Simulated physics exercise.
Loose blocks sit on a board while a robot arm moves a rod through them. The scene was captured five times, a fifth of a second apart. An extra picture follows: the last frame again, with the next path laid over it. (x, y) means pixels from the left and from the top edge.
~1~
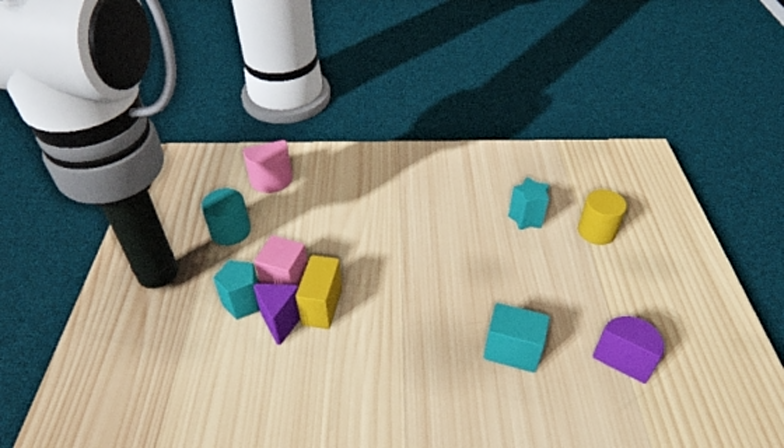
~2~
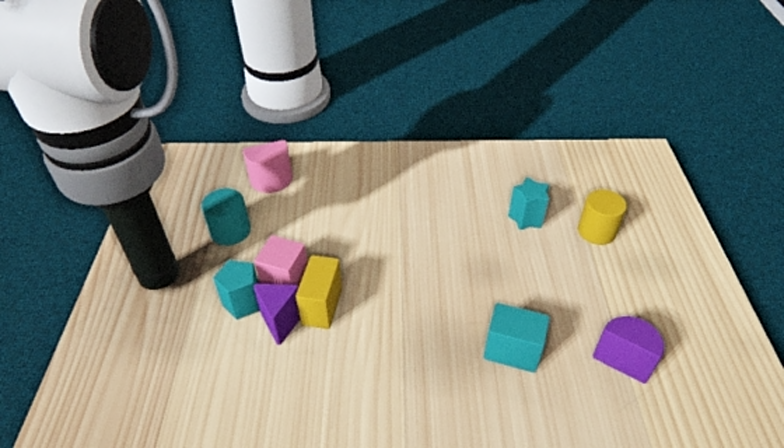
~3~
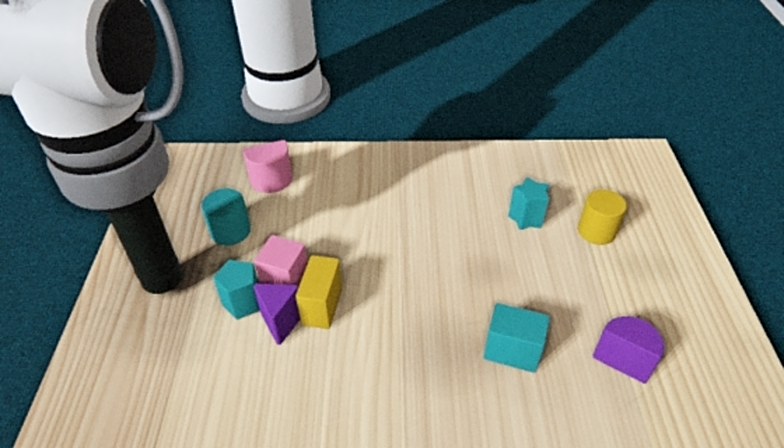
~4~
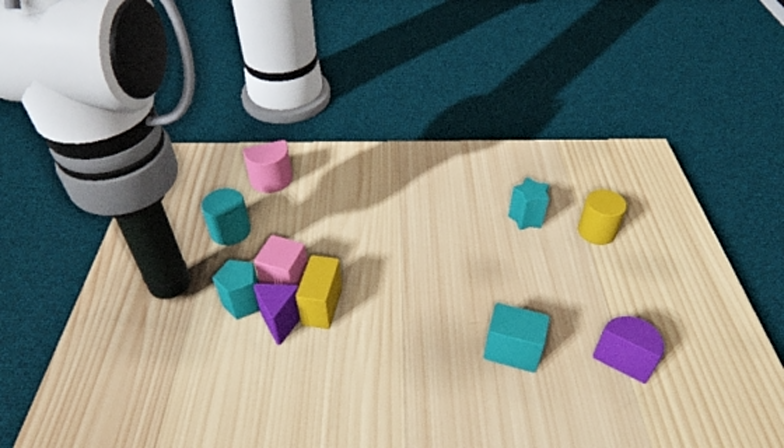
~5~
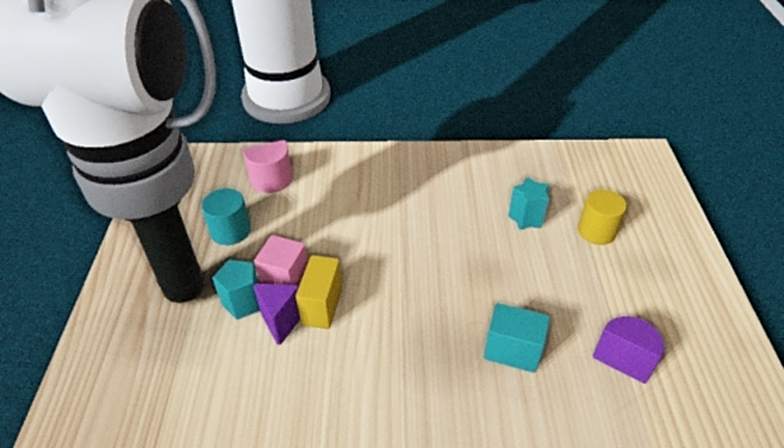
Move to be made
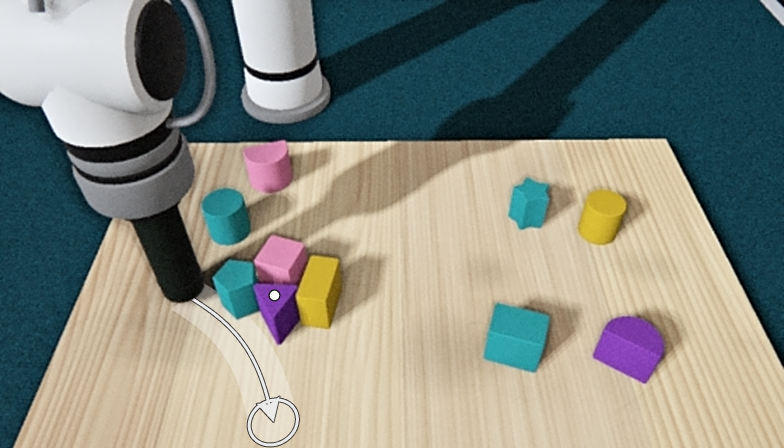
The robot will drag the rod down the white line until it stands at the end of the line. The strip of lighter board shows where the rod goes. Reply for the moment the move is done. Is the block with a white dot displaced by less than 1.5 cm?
In short: Yes.
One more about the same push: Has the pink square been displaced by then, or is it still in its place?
Once the path ends, it is where it was.
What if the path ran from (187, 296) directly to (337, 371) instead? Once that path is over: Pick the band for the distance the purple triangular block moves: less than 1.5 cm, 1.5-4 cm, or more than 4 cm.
Offset: Above 4 cm.
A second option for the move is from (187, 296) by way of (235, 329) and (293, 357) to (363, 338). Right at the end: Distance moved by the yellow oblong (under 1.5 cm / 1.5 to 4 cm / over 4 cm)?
Once the path is done, the yellow oblong lies 1.5 to 4 cm from its present place.
Path on the board, from (187, 296) over (227, 325) and (256, 366) to (273, 422); the dot is on the purple triangular block.
The first path, step by step. One third of the way, rod (225, 318); turquoise pentagon (253, 276), turned 65° anticlockwise; purple triangular block (283, 293), turned 30° clockwise; yellow oblong (323, 279), turned 20° anticlockwise.
Two thirds of the way, rod (254, 359); turquoise pentagon (254, 276), turned 70° anticlockwise; purple triangular block (284, 293), turned 35° clockwise; yellow oblong (324, 279), turned 20° anticlockwise.
At the end, rod (271, 415); turquoise pentagon (254, 276), turned 70° anticlockwise; purple triangular block (284, 293), turned 35° clockwise; pink square in place; yellow oblong (324, 279), turned 20° anticlockwise.
